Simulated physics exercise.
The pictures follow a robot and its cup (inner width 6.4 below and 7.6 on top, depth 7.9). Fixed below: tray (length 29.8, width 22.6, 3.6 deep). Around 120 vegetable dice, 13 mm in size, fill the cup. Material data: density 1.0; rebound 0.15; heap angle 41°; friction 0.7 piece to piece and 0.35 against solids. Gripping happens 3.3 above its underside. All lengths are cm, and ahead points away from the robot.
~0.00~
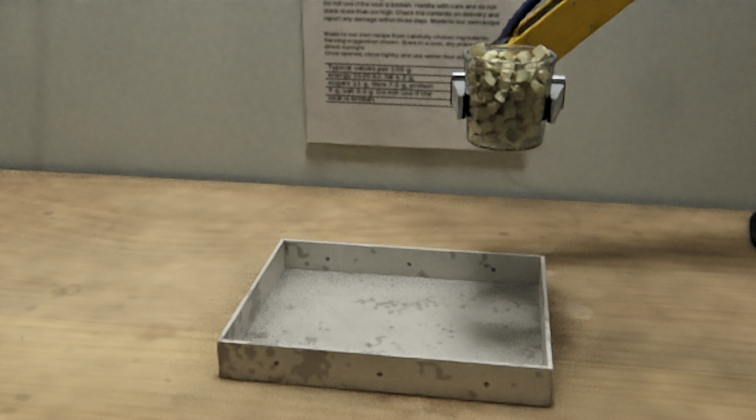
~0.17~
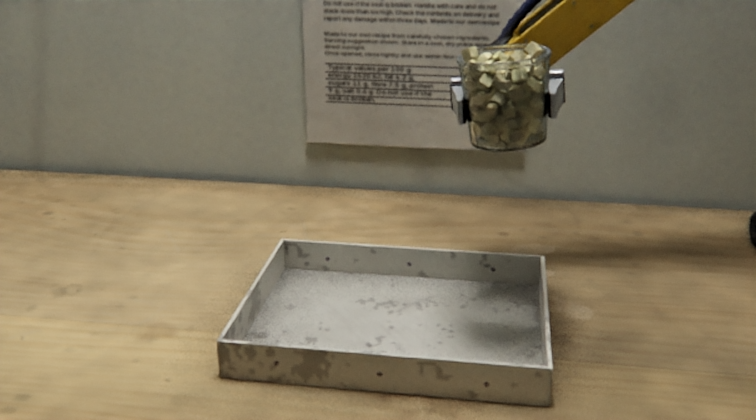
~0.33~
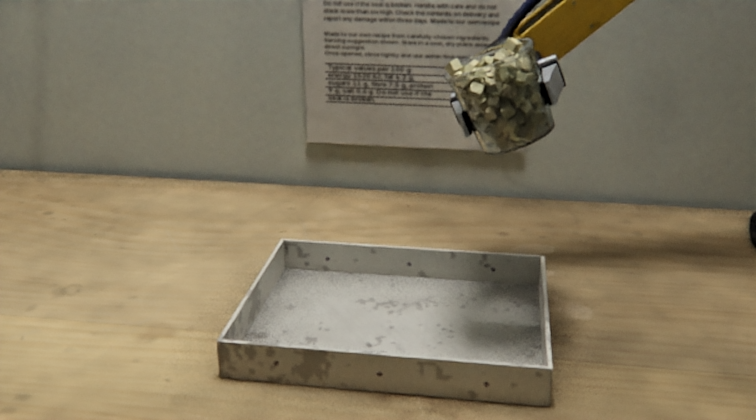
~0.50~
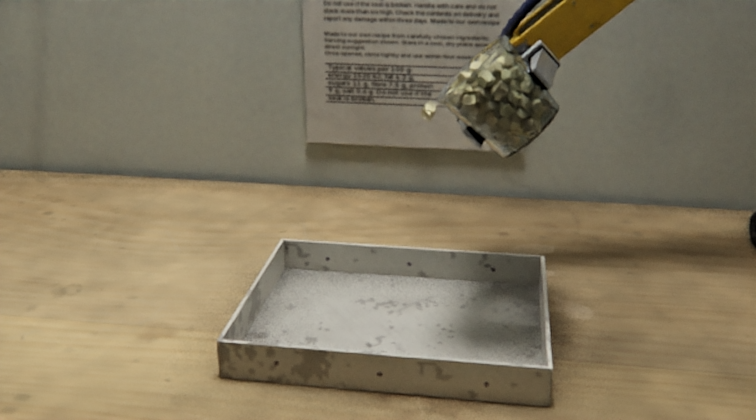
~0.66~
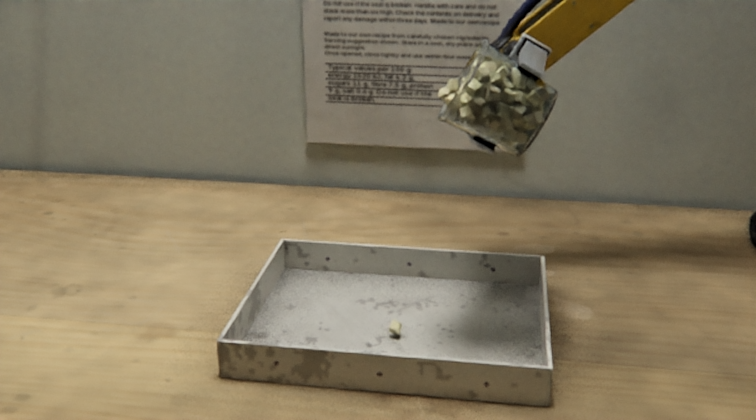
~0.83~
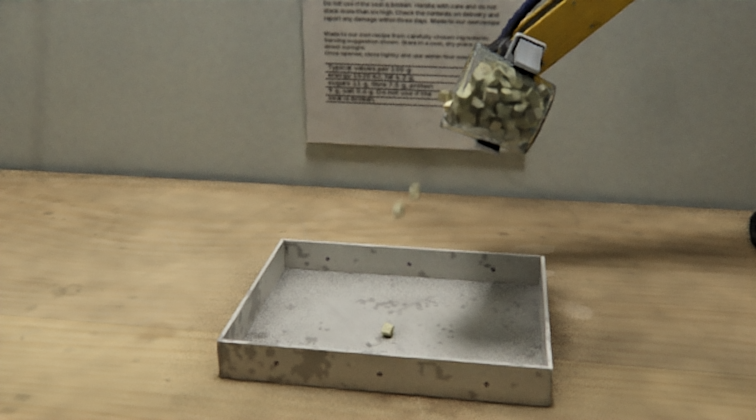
Clear cup of pale vegetable dice tilting leftward in a robot gripper, a few pieces dropping toward the shallow grey tray below.
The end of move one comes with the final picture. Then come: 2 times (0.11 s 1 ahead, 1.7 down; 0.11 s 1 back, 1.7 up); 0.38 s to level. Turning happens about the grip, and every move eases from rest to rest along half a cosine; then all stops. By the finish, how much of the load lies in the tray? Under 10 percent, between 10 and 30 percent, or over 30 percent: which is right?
The right one is under 10 percent.
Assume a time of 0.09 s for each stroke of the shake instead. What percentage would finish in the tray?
I'd expect close to 5 in a hundred.
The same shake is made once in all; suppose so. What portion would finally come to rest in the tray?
Expected share: About 5 %.
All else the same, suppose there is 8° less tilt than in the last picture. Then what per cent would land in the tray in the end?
About 5 %.
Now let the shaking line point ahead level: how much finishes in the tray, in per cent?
I'd say close to 15 per cent.
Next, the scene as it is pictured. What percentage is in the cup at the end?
95 %.
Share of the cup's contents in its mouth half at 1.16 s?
Around 55 in a hundred.
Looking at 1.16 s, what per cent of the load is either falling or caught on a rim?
Around 0 percent of the load.
After 1.16 s, tilted 68° forward, highest piece 26 above the table; 119 in the cup, 4 in the tray.
After 1.49 s, tilted 27° forward, highest piece 28 above the table; 118 in the cup, 5 in the tray.
After 1.85 s, level, highest piece 29 above the table; 118 in the cup, 5 in the tray.
After 2.90 s, level, highest piece 29 above the table; 118 in the cup, 5 in the tray.
In the end, 118 in the cup, 5 in the tray. That is 4 % in the tray.
